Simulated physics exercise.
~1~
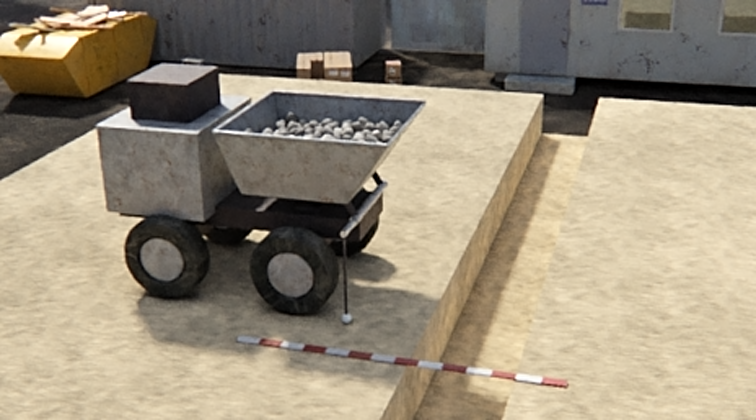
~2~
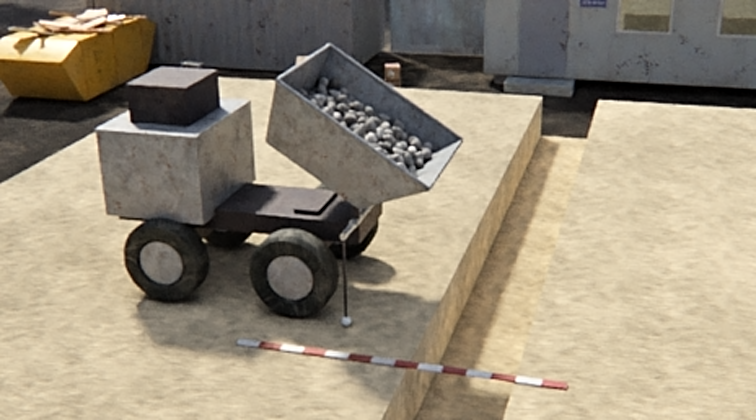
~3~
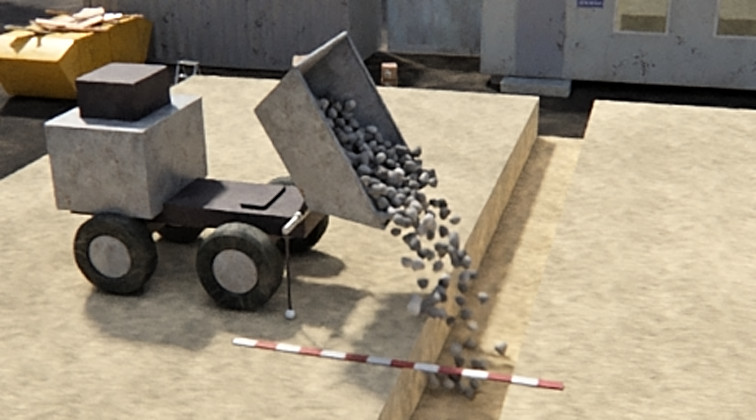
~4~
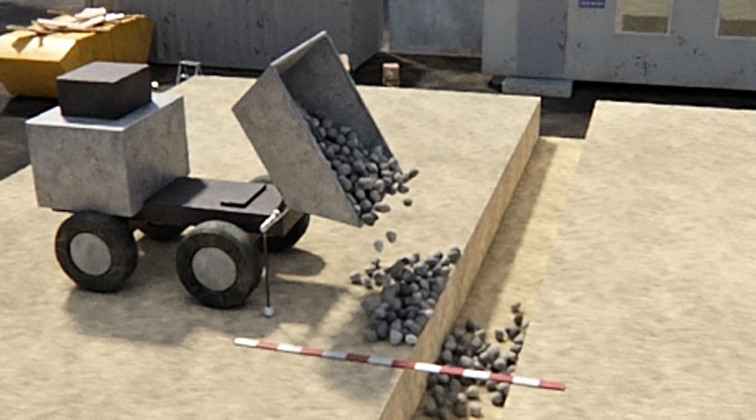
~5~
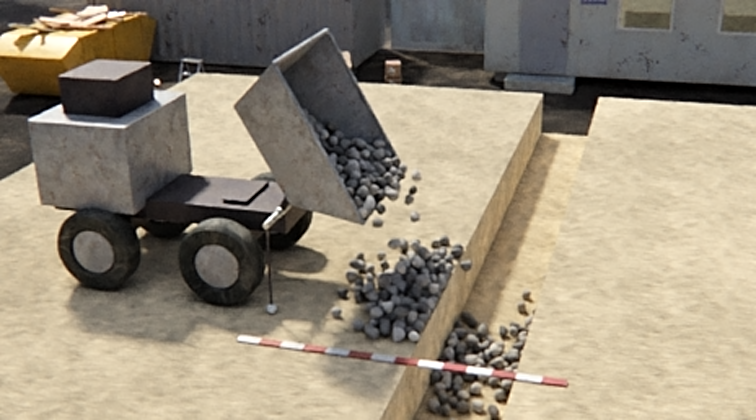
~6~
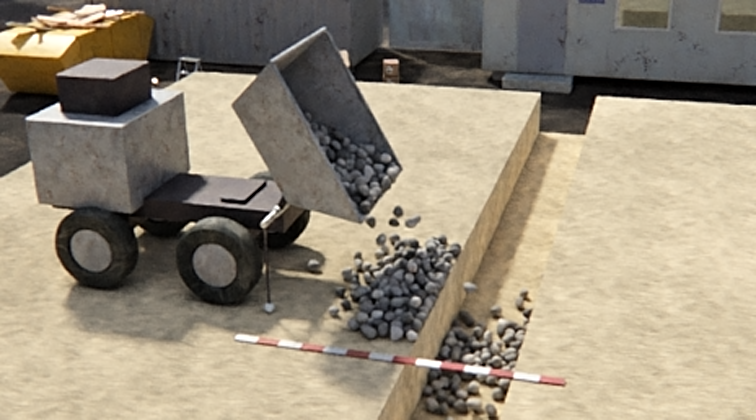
A small grey dumper loaded with cobbles tipped its skip toward a trench, then rolled back to the left as the stones poured out. Some fell into the trench, more piled up short of its edge, and many stayed in the raised skip.
